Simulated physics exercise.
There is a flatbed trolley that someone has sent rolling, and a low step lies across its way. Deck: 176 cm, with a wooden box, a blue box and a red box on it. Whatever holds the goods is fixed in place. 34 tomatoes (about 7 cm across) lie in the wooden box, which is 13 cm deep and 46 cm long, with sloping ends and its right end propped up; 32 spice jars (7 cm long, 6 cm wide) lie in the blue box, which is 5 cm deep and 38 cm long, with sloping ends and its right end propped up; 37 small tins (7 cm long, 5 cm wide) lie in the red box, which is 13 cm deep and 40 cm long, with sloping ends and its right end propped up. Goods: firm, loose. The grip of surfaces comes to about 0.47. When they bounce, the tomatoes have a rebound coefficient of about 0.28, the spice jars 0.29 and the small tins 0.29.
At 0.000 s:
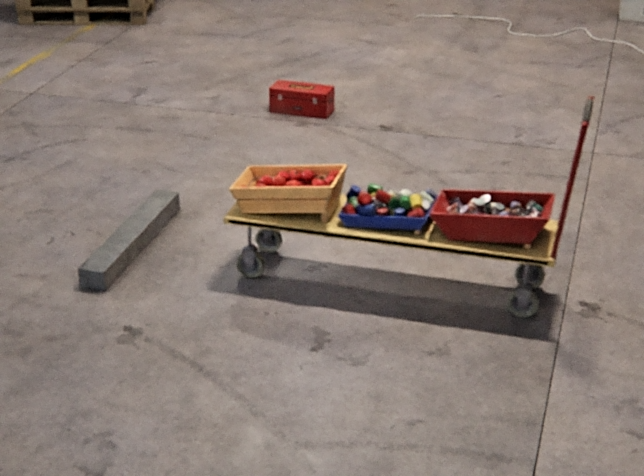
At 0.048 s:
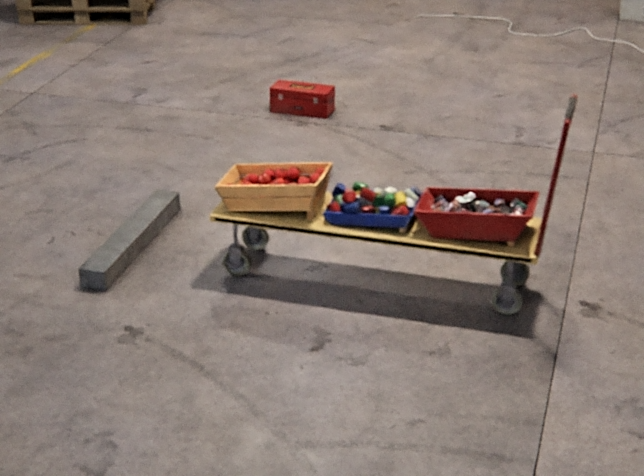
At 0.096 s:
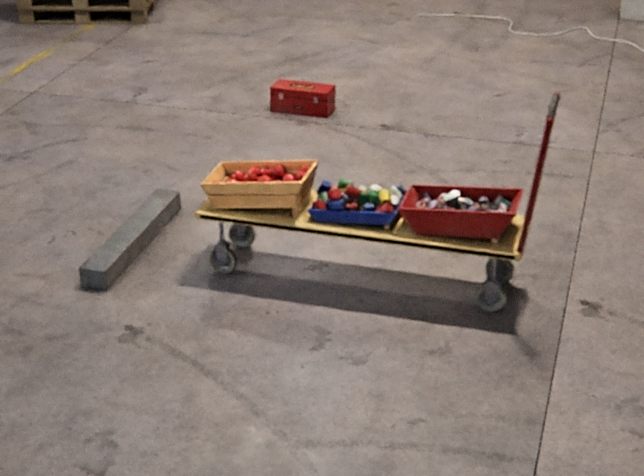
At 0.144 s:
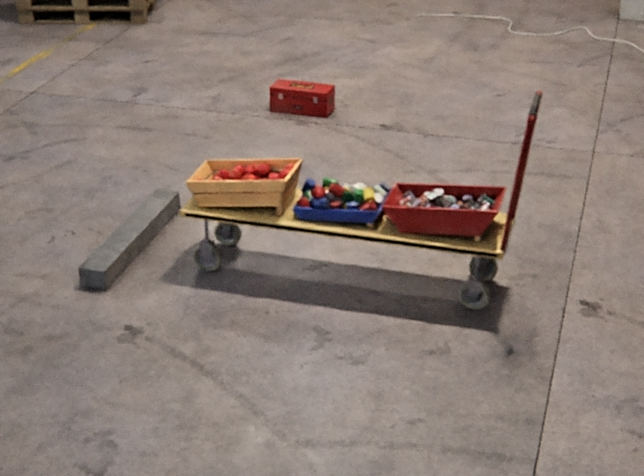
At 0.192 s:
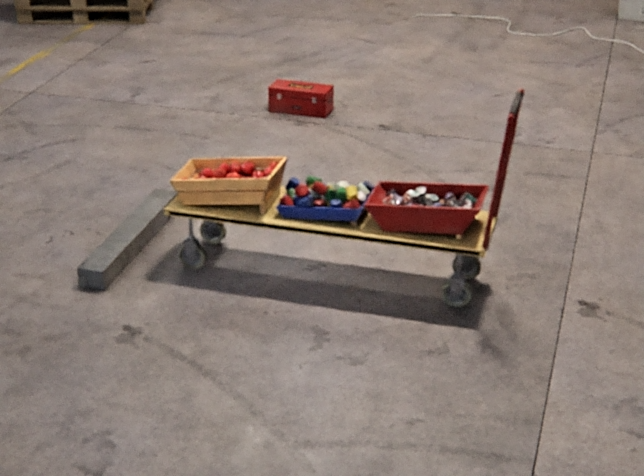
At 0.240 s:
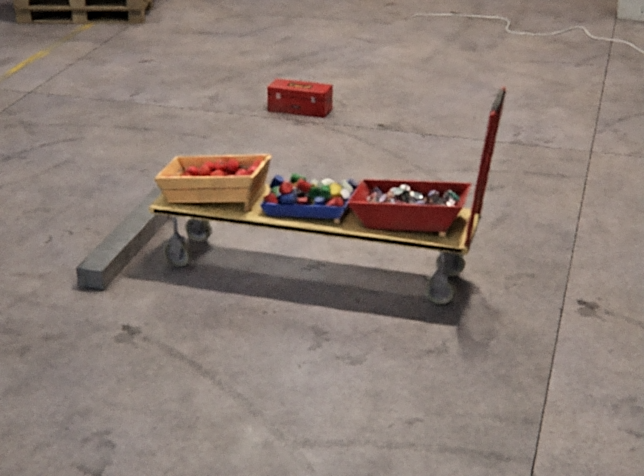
Flatbed trolley carrying wooden, blue and red boxes of small items rolling left across a concrete floor towards a low grey step.
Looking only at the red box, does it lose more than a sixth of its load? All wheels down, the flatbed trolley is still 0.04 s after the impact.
No, spillage stays beneath one sixth.
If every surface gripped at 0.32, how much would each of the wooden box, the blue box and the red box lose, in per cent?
In that setup wooden box sheds 0 percent, blue box sheds 30 percent, and red box sheds 0 percent.
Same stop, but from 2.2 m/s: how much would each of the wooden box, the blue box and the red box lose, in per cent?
Then the wooden box sheds 0 per cent of its load, the blue box 30 per cent, and the red box 10 per cent.
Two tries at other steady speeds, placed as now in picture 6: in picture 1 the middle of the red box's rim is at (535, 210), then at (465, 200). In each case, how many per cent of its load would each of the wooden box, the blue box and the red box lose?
Per cent lost, first try then second - wooden box: 10, 0; blue box: 40, 10; red box: 20, 0.
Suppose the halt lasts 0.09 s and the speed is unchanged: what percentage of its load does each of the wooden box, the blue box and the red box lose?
In that case wooden box 0, blue box 20 and red box 0 per cent.
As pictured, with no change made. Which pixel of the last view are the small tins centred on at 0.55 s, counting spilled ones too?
Centred roughly at (356, 198).
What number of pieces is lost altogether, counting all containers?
Roughly 8 pieces.
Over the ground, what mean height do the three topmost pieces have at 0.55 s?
About 56 cm.
After 0.33 s, contact.
After 0.43 s, wooden box 34 in, 0 out, blue box 31 in, 1 out and red box 37 in, 0 out.
After 0.55 s, wooden box 34 in, 0 out, blue box 27 in, 5 out and red box 37 in, 0 out.
After 0.78 s, wooden box 34 in, 0 out, blue box 27 in, 5 out and red box 37 in, 0 out.
When it is over (at 1.29 s), wooden box 34 in, 0 out, blue box 24 in, 8 out and red box 37 in, 0 out. Asked share, 0 of 37, 0 per cent.
